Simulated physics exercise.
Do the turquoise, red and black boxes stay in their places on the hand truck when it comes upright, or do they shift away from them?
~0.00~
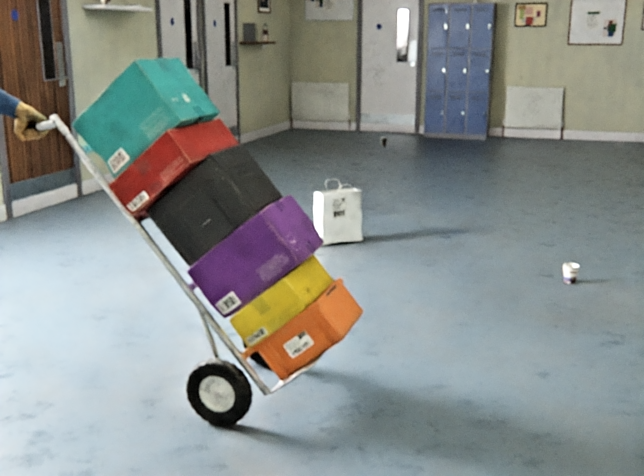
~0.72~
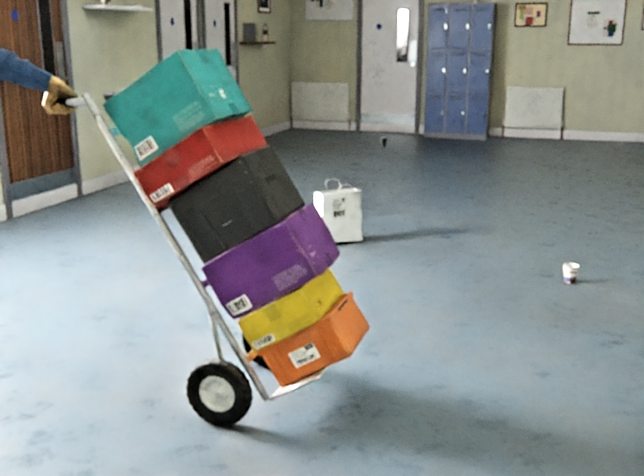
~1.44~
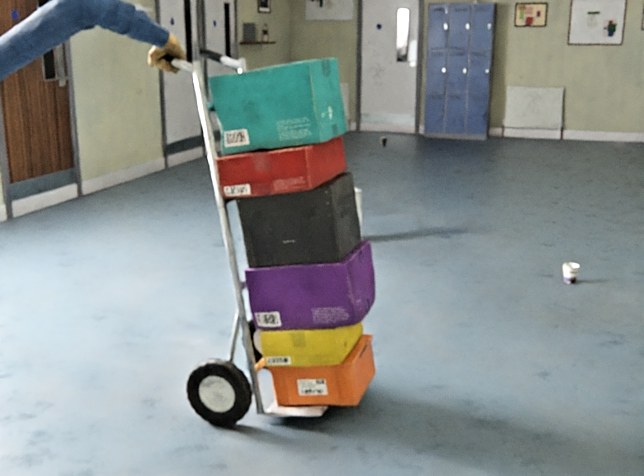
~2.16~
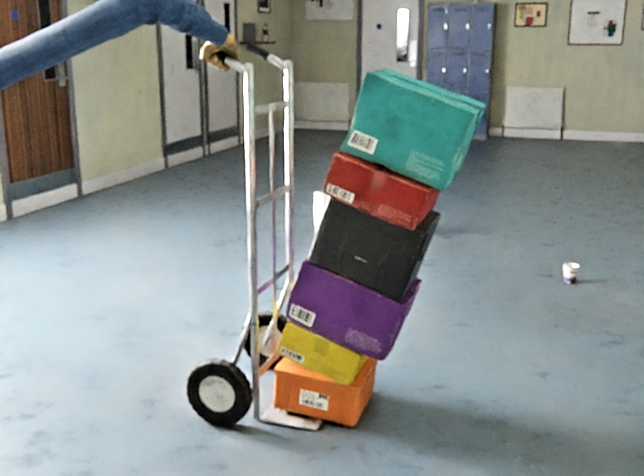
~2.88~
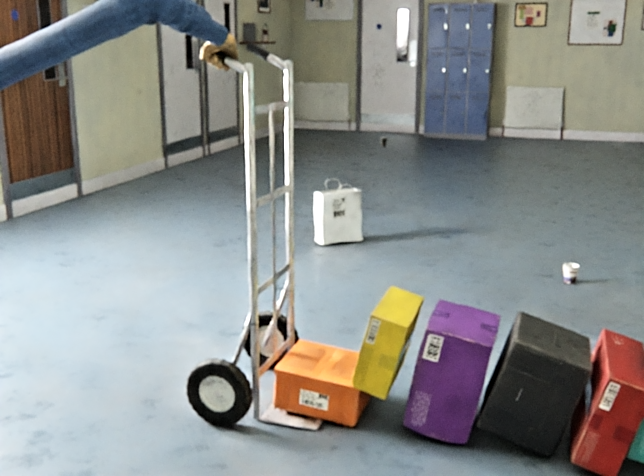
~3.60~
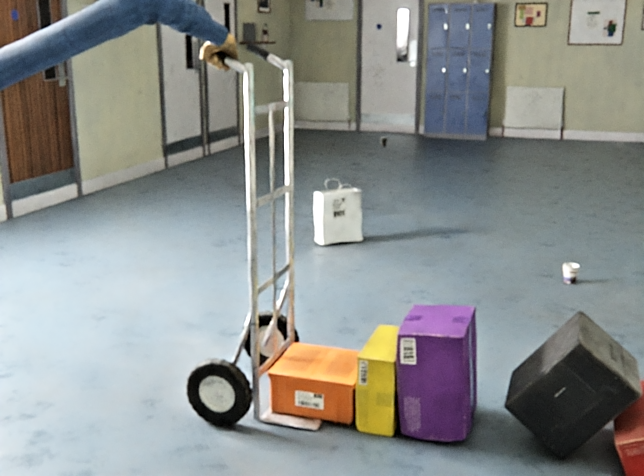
They all shift away from their places, toppling off to the right as the truck comes to a stop upright.
